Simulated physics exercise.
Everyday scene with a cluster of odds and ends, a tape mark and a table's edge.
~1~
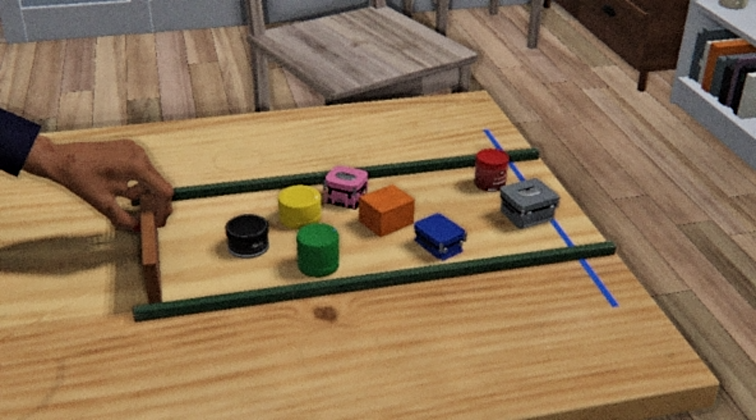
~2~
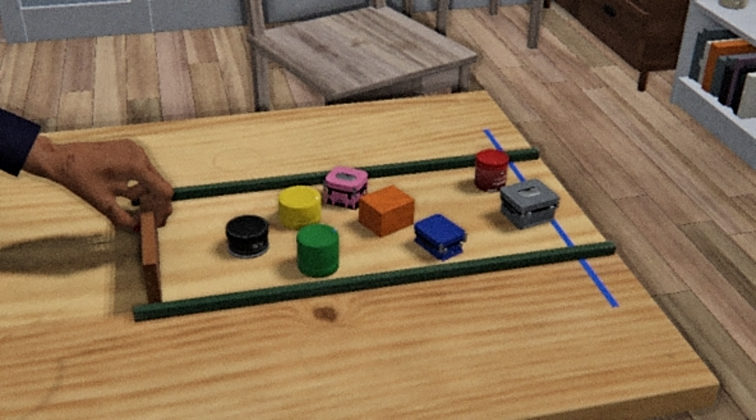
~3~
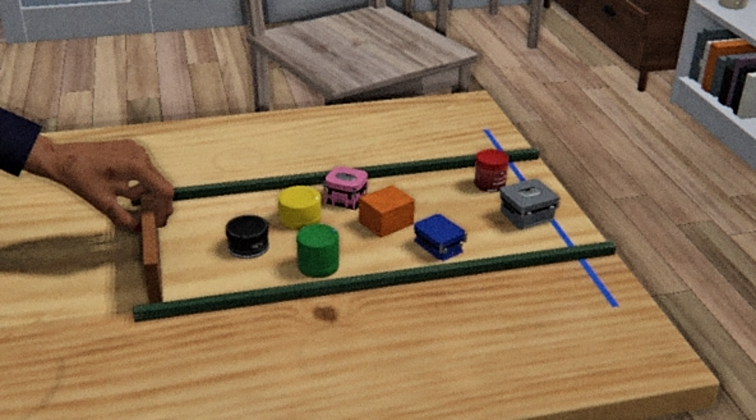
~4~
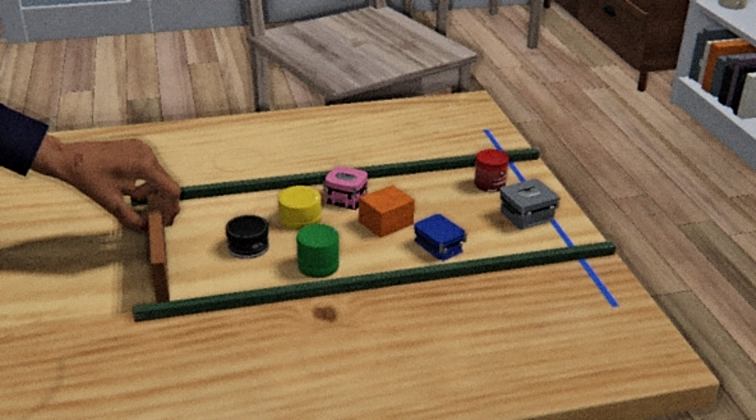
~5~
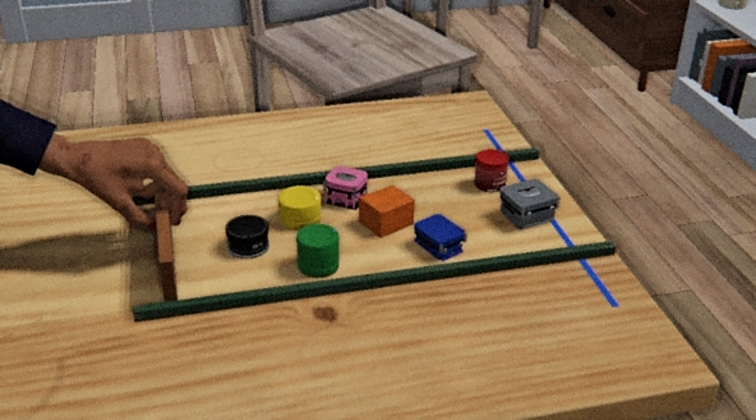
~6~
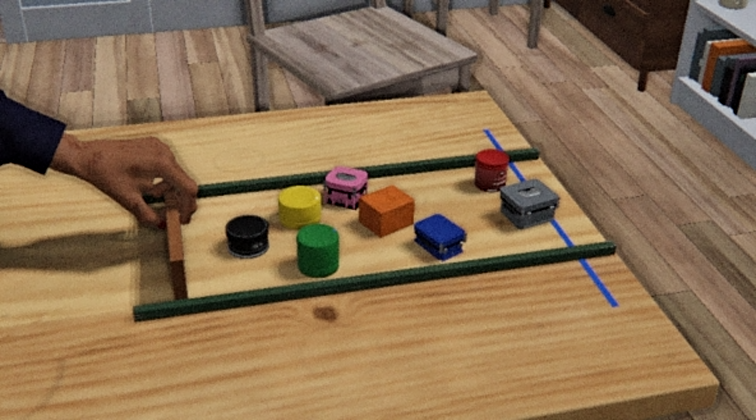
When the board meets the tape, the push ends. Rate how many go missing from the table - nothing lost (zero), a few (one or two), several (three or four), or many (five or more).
Several, three or four.
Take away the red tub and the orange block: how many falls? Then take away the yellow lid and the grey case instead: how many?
The counts: 2 and 2.
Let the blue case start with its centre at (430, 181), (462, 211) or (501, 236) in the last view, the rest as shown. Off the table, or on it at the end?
Slips off; Slips off; Slips off.
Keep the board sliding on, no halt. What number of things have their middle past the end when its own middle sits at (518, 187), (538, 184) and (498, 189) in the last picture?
1, 4, 1.
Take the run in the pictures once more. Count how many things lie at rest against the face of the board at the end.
The number is 4.
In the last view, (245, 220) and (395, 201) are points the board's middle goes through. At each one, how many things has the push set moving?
Well, it's 1 at the first one and 6 at the second.
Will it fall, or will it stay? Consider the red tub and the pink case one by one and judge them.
Taking them one at a time, the red tub ends up down; as for the pink case, it remains in place.
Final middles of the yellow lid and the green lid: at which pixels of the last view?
Roughly (547, 175), and the other roughly (583, 218).
A little later, none off yet; grey case at rest near (528, 205); red tub at rest near (491, 171); blue case at rest near (439, 239).
When it is over, the number that fall off is three or four; down, orange block, blue case, red tub and grey case.
